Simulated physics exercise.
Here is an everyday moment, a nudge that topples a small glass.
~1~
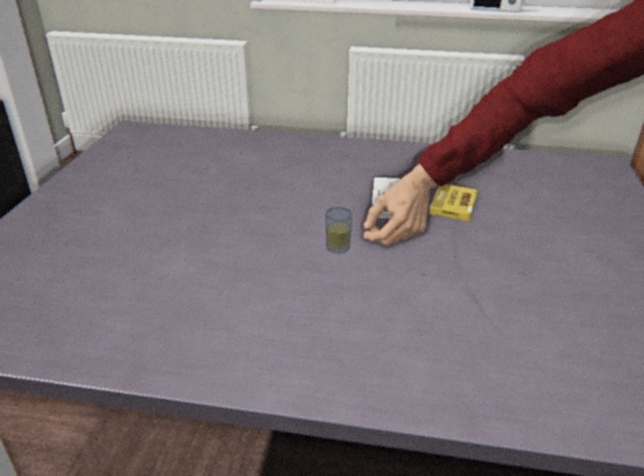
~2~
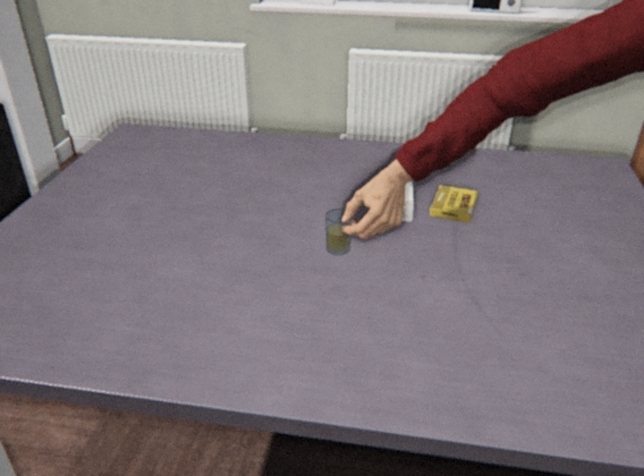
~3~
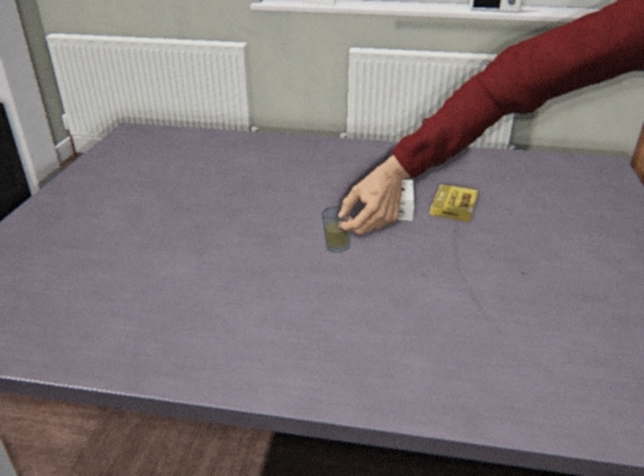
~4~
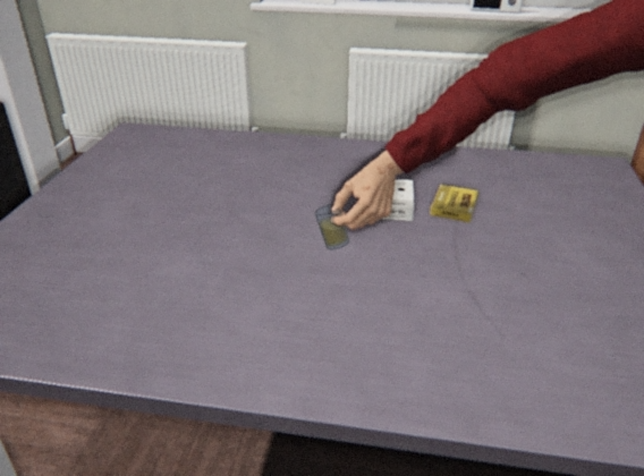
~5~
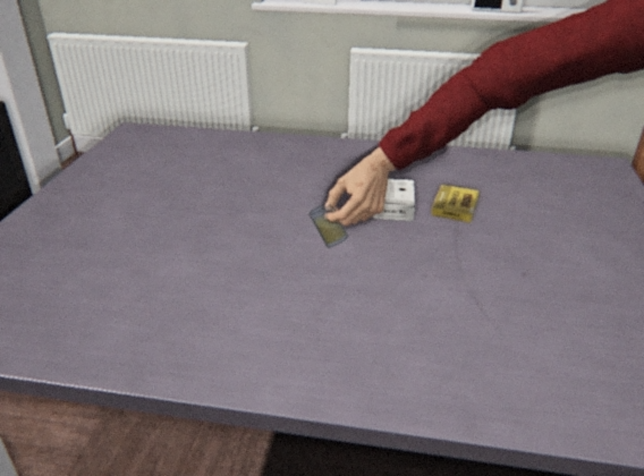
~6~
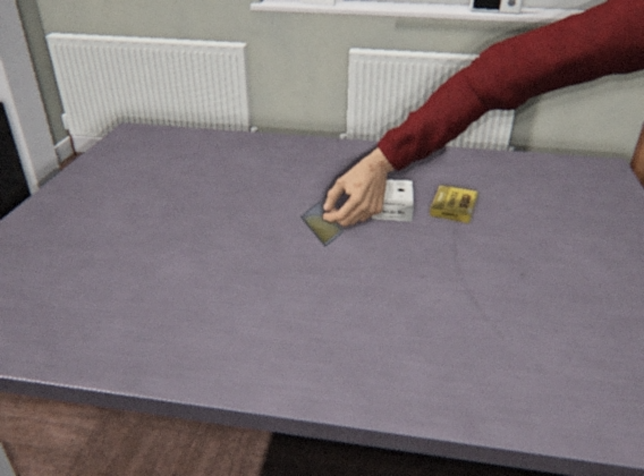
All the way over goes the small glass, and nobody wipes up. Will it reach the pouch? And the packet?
Pouch comes out dry, packet comes out dry.
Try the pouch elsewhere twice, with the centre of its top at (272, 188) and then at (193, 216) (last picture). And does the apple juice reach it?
It gets caught at the first place and gets caught at the second.
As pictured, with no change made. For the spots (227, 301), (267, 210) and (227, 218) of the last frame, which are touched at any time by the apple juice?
In the order listed they come out never touched, caught by it, caught by it.
Next, the puddle covers about as much as a plate; the pouch is clear of it; the packet is clear of it.
Finally, the puddle covers about as much as a plate; the pouch is clear of it; the packet is clear of it.
